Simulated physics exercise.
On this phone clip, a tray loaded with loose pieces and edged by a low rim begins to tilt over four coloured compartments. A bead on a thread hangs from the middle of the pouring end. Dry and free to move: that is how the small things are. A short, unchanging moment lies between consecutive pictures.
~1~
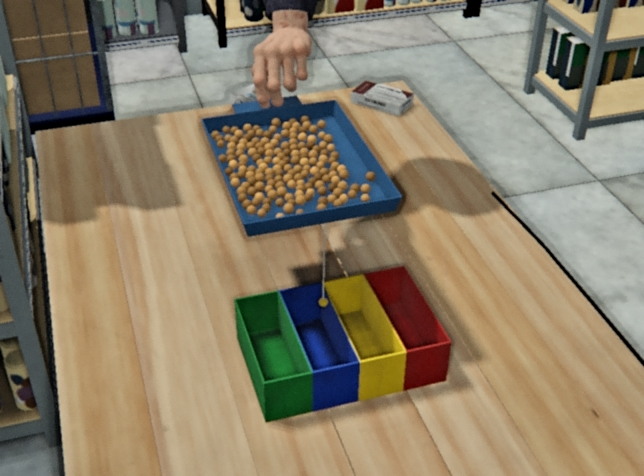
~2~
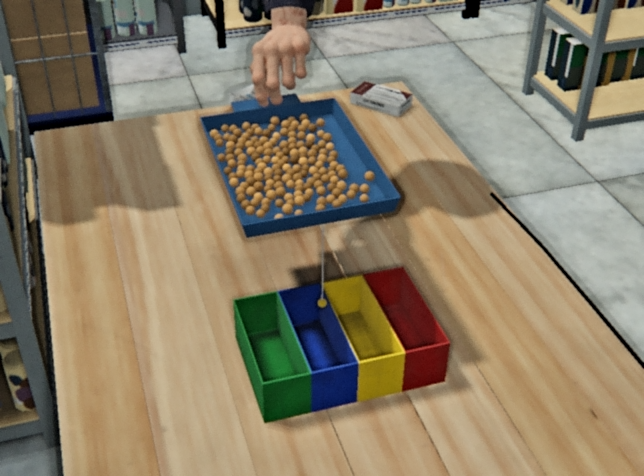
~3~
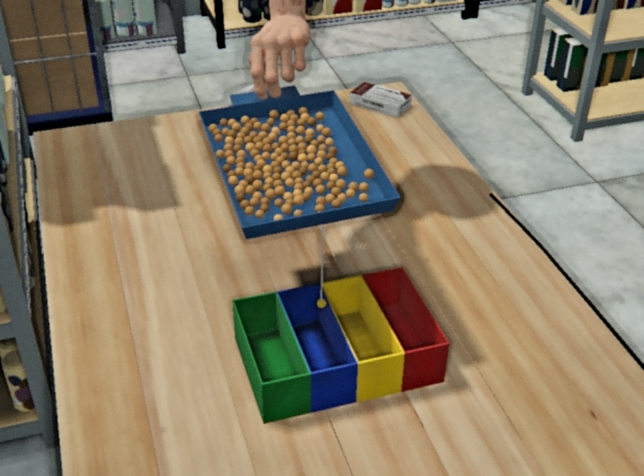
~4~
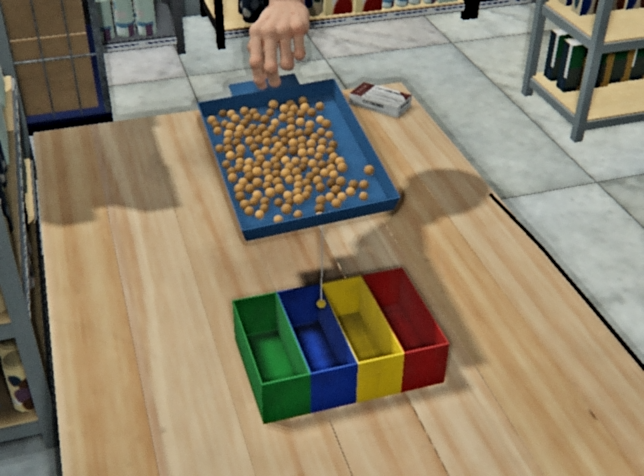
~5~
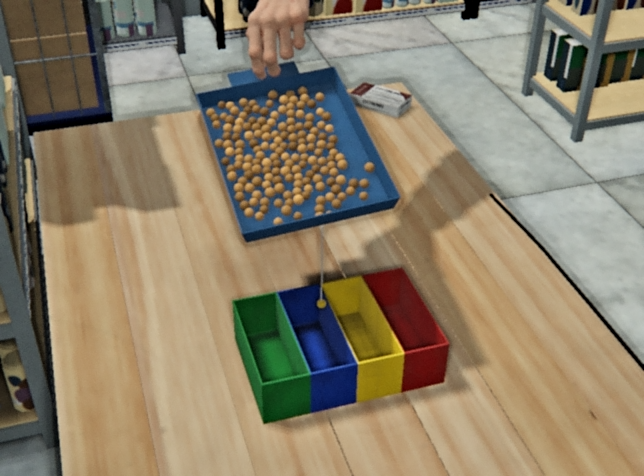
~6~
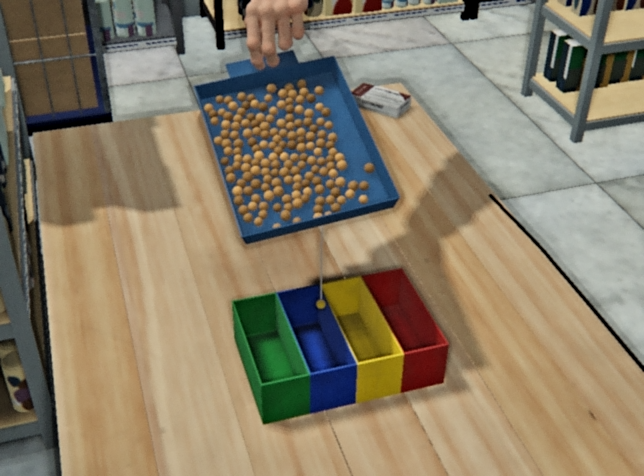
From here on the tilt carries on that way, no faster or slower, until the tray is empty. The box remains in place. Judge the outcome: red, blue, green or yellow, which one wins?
The green compartment wins.
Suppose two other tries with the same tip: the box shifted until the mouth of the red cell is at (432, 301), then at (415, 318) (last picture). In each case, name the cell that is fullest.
Case 1 - green; case 2 - green.
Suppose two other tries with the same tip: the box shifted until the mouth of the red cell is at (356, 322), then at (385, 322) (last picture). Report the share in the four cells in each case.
First placement near 100 percent, second near 90 percent.
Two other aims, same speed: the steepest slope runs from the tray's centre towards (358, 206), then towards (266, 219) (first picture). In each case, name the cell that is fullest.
Try 1 - the red cell / try 2 - the green one.
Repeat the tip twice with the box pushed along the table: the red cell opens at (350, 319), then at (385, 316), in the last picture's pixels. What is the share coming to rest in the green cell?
That makes 10 per cent, followed by 50 per cent.
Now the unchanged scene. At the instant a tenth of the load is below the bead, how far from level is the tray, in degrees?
Around 85° at that moment.
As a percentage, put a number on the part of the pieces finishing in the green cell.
I'd put it at some 50 per cent.
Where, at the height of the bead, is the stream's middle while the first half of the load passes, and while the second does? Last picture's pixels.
It goes through near (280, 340) first, then near (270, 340).
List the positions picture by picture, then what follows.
In the first picture, corners of the pouring end at (247, 221) and (396, 195), level; middle of the load at (282, 165), round wooden beads; bead on its thread at (323, 302); green cell at (288, 394); blue cell at (336, 383); yellow cell at (382, 373); red cell at (427, 362).
In the second picture, corners of the pouring end at (246, 222) and (395, 195), level; middle of the load at (281, 164).
In the third picture, corners of the pouring end at (245, 224) and (394, 195), tipped barely, lowest at the left corner; middle of the load at (280, 161).
In the fourth picture, corners of the pouring end at (245, 227) and (395, 195), tipped a little, lowest at the left corner; middle of the load at (280, 156).
In the fifth picture, corners of the pouring end at (245, 229) and (395, 195), tipped a little, lowest at the left corner; middle of the load at (280, 152).
In the sixth picture, corners of the pouring end at (245, 232) and (394, 195), tipped clearly, lowest at the left corner; middle of the load at (279, 151), nearly all on the move; green cell at (286, 396); blue cell at (333, 385); yellow cell at (379, 375); red cell at (424, 365).
Soon after the last picture, tray tipped steeply; nearly all on the tray; a stray few falling or outside the box.
A little later, tray tipped past a quarter turn; a stray few on the tray; about half in the green cell; about a quarter in the blue cell; a stray few in the yellow cell; a stray few in the red cell; about a quarter falling or outside the box.
Later still, tray tipped past a quarter turn; about half in the green cell; about a quarter in the blue cell; a stray few in the yellow cell; a stray few in the red cell; about a quarter falling or outside the box.
By the end, tray tipped past a quarter turn; about half in the green cell; about a quarter in the blue cell; a stray few in the yellow cell; a stray few in the red cell; about a quarter outside the box.
